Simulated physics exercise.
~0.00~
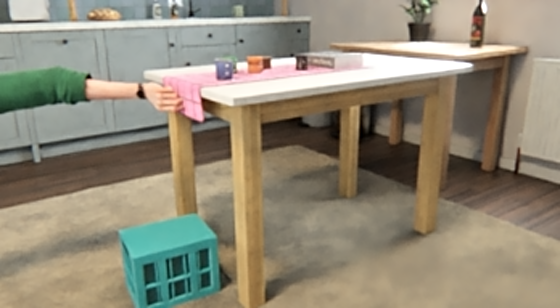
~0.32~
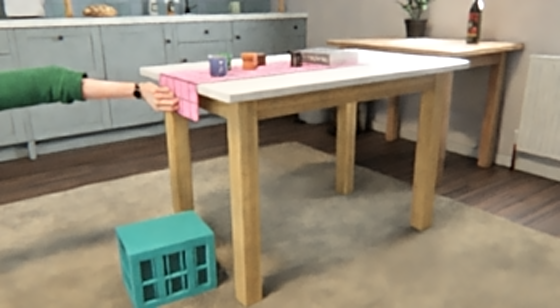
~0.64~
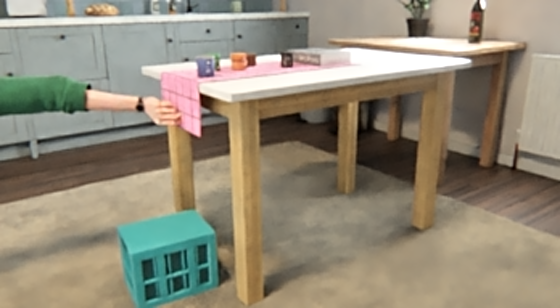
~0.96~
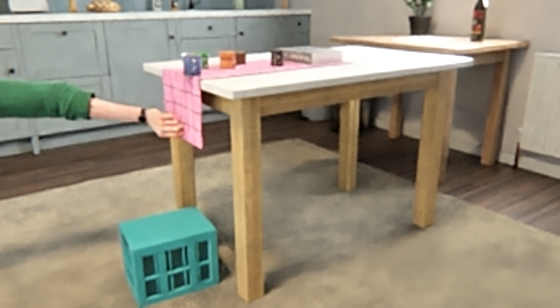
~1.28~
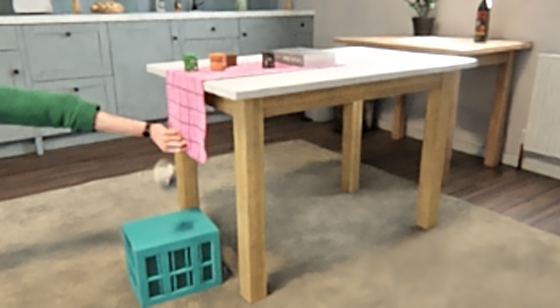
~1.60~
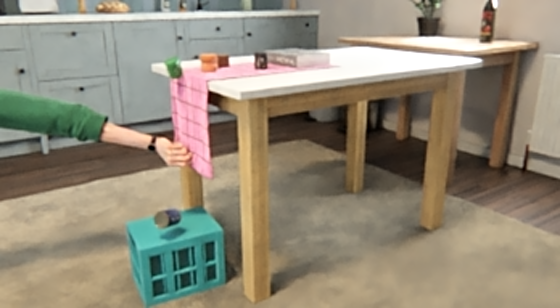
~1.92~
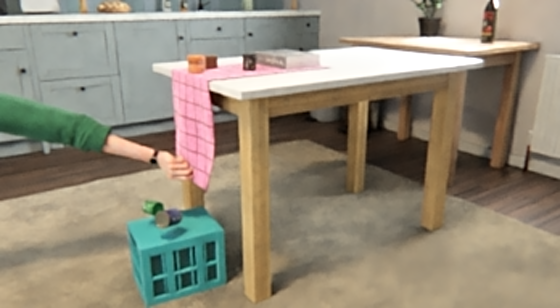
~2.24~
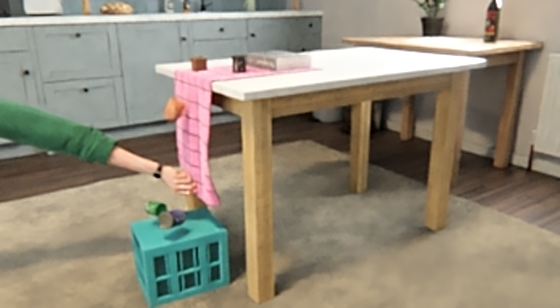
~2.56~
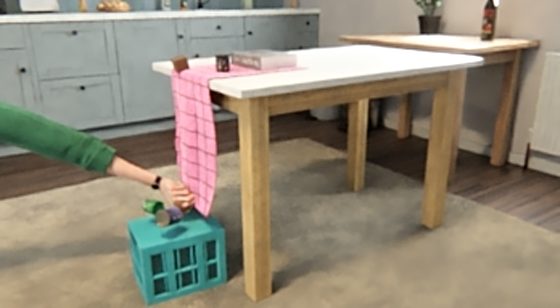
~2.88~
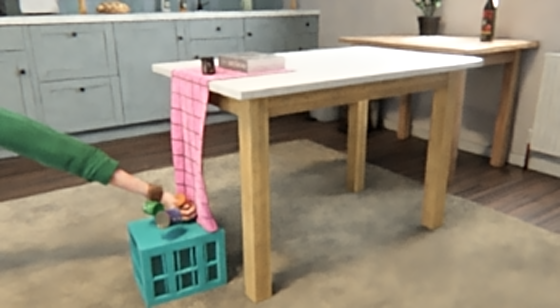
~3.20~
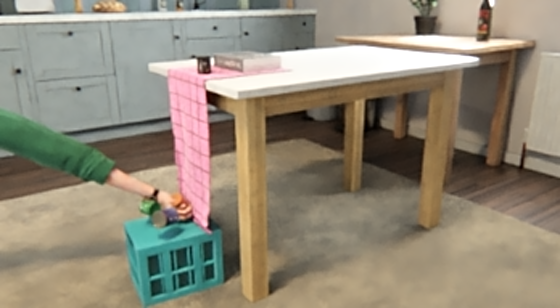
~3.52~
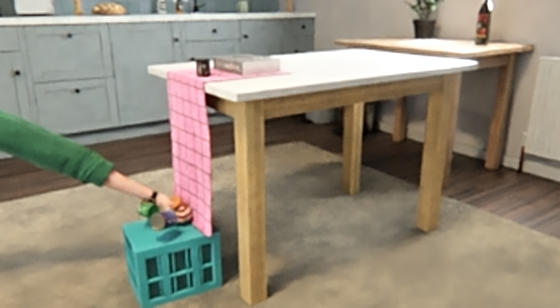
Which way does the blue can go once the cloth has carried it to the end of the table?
It moves down, dropping off the end of the table and landing on top of the turquoise crate.
